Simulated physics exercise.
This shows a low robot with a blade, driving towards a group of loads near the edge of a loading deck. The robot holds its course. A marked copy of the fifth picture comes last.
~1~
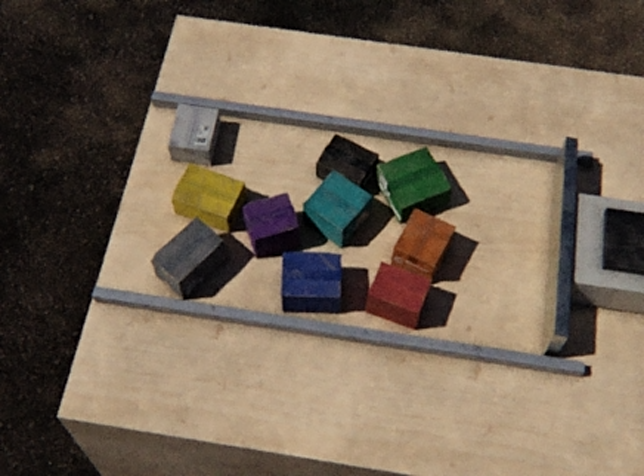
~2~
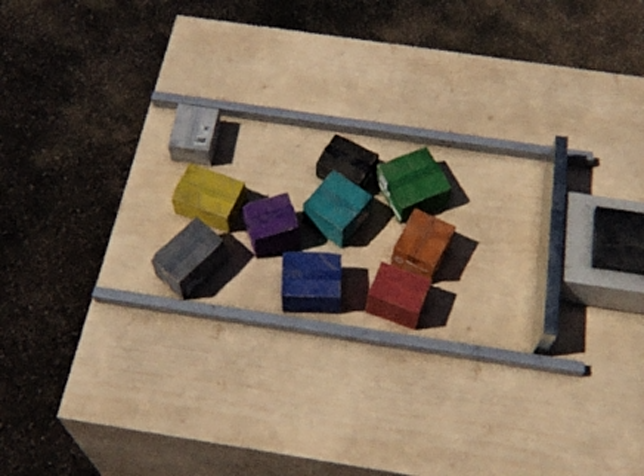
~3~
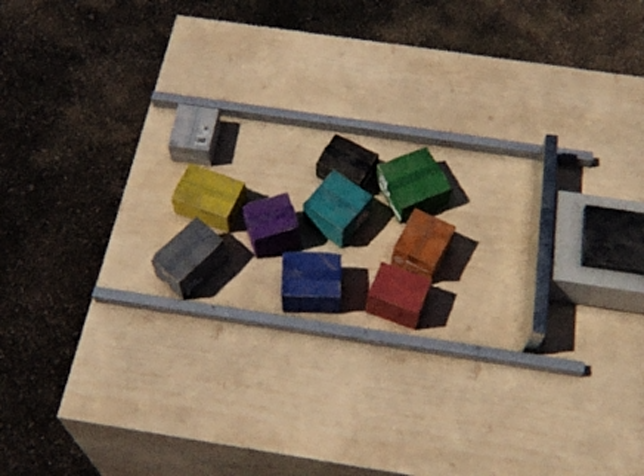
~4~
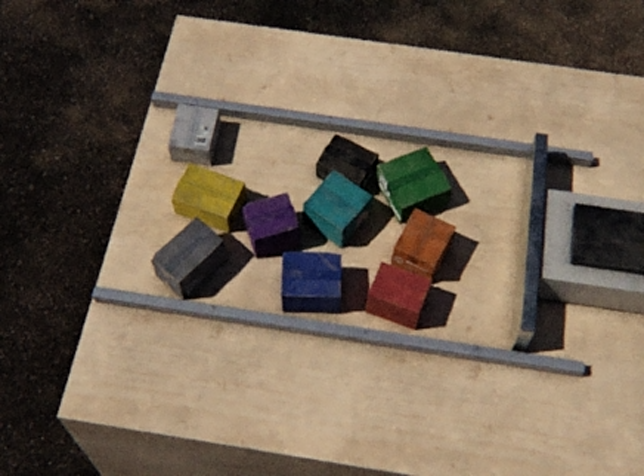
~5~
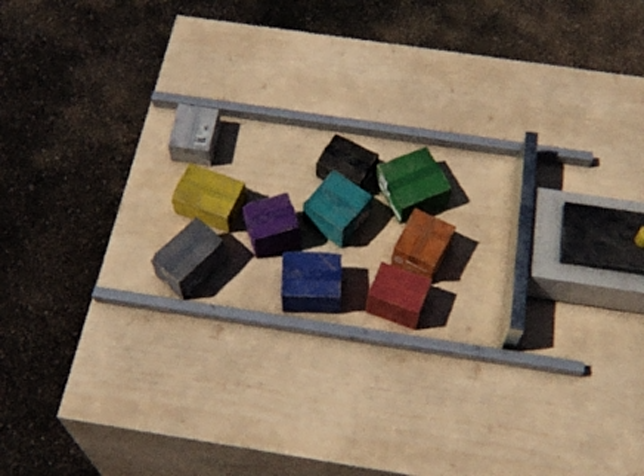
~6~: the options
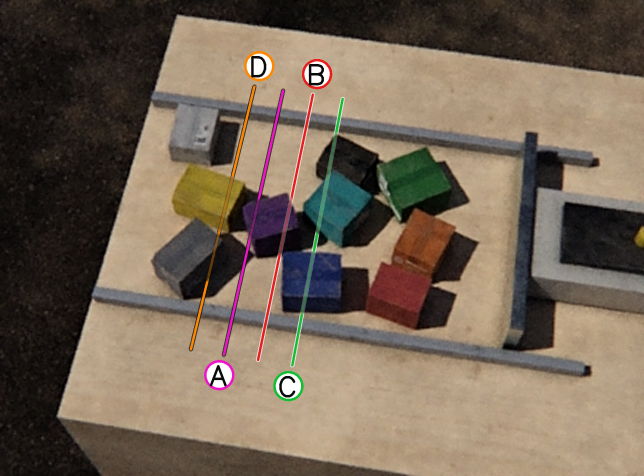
A low robot with a wide dark blade crept a short way left between two rails on a pale deck, while the scattered colored blocks ahead of it stayed still, untouched.
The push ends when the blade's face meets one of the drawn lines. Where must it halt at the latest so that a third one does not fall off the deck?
It can go as far as A.
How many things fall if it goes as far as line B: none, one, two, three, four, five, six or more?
By then, none.
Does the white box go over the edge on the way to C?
No.
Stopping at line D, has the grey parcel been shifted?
Yes.
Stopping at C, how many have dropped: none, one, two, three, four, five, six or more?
By then, none.
On the marked copy, A at (256, 213); B at (287, 218); C at (319, 223); D at (225, 209).
Taking A. A third of the way, robot (503, 222); red crate (381, 295); black box (327, 158).
Two thirds of the way, robot (404, 208); grey parcel (181, 253); yellow box (199, 195).
When it is over, robot (333, 198); white box (147, 127); grey parcel (114, 242); none fallen.
As for the rest, B is within the limit but short; C is within the limit but short; D drops three.
